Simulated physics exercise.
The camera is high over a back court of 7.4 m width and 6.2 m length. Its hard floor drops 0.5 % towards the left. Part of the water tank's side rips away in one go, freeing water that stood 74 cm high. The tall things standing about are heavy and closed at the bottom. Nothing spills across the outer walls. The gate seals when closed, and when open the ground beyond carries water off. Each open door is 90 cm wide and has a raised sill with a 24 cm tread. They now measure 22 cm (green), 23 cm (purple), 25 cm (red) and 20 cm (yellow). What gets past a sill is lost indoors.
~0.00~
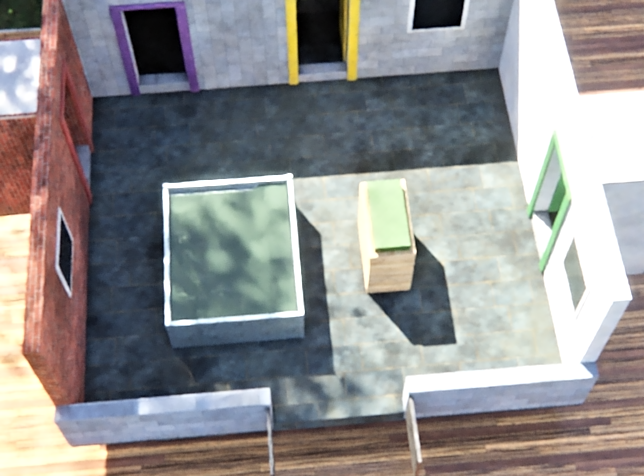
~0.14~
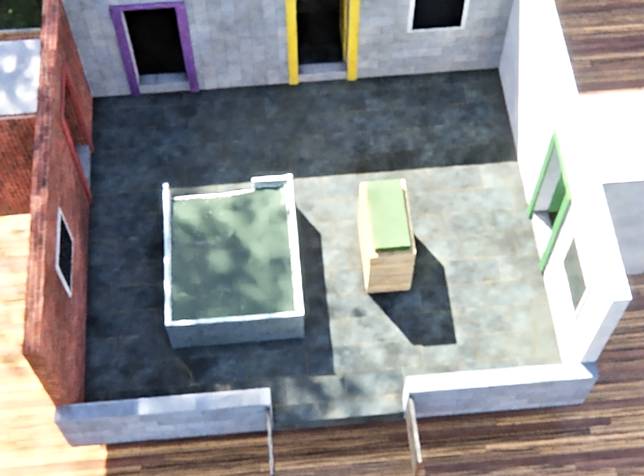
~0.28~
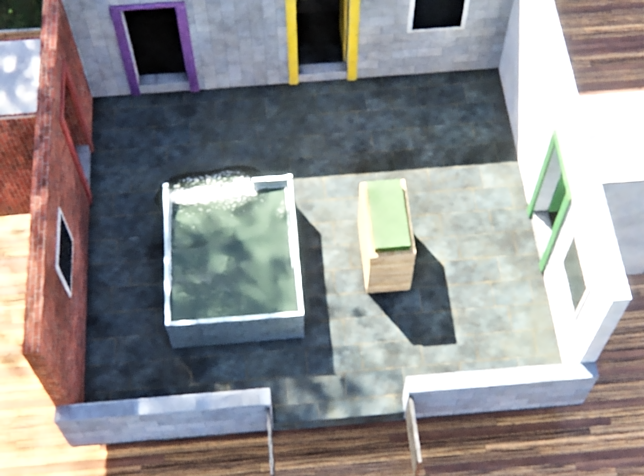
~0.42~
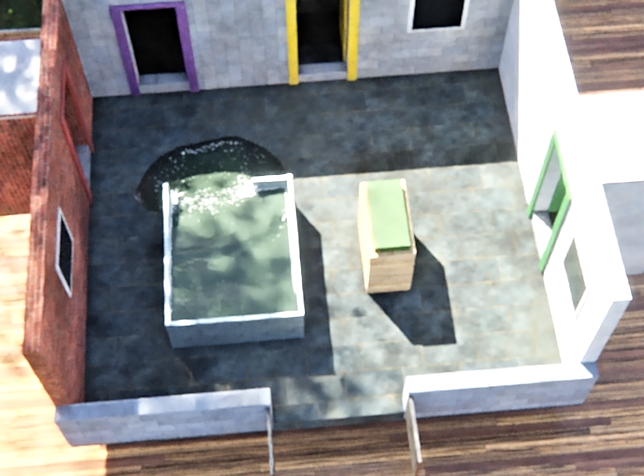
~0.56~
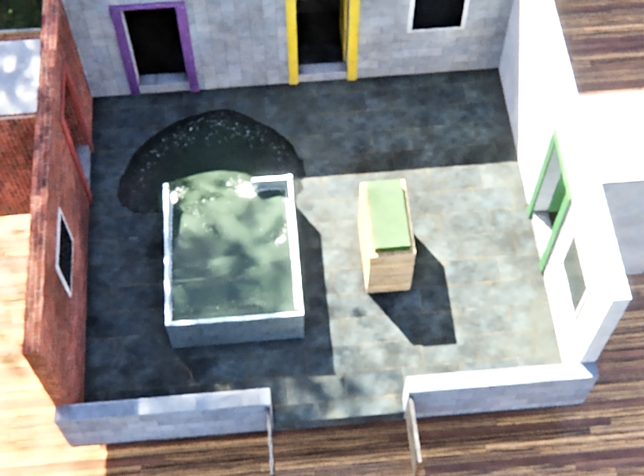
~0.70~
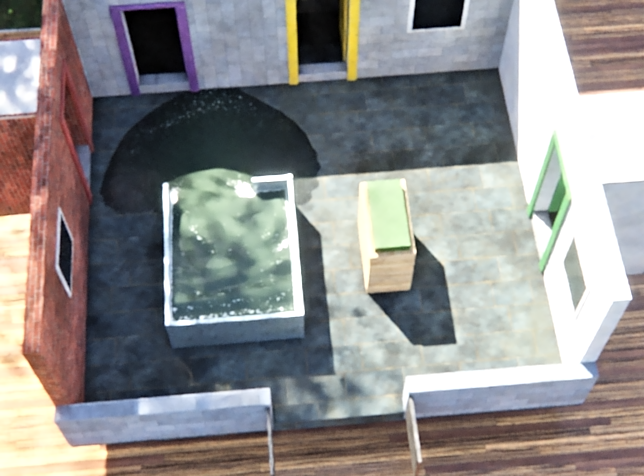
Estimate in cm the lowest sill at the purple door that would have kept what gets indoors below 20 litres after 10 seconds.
At least 34 cm or so.
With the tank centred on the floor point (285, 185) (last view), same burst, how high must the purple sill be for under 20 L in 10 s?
About 18 cm.
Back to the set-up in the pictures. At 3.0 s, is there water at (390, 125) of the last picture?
It is under water.
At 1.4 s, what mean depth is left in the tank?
Roughly 48 cm on average.
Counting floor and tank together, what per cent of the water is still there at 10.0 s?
About 94 per cent.
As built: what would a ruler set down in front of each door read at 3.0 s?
Depths in cm: Green 0, purple 32, red 22, yellow 15.
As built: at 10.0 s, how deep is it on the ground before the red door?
Roughly 9.0 cm deep.
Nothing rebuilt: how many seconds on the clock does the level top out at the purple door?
Around 2.4 s.
After 1.4 s water covers 25 % of the floor, deepest (40 cm) near (193, 93); 36 cm at the purple door, 19 litres in over its 23 cm sill.
After 3.0 s water covers 35 % of the floor, deepest (36 cm) near (93, 100); 32 cm at the purple door, 127 litres in over its 23 cm sill.
After 10.0 s water covers 100 % of the floor, deepest (14 cm) near (451, 393); 8 cm at the purple door, 148 litres in over its 23 cm sill.
At the purple door as built, the water arrived by 0.8 s and peaked near 38 cm at 2.4 s.
Run again over the same 10 s with other heights there, 54 litres in over 30 cm, 2 litres over 40.5 cm. The limit of 20 litres is kept from about 34 cm up.
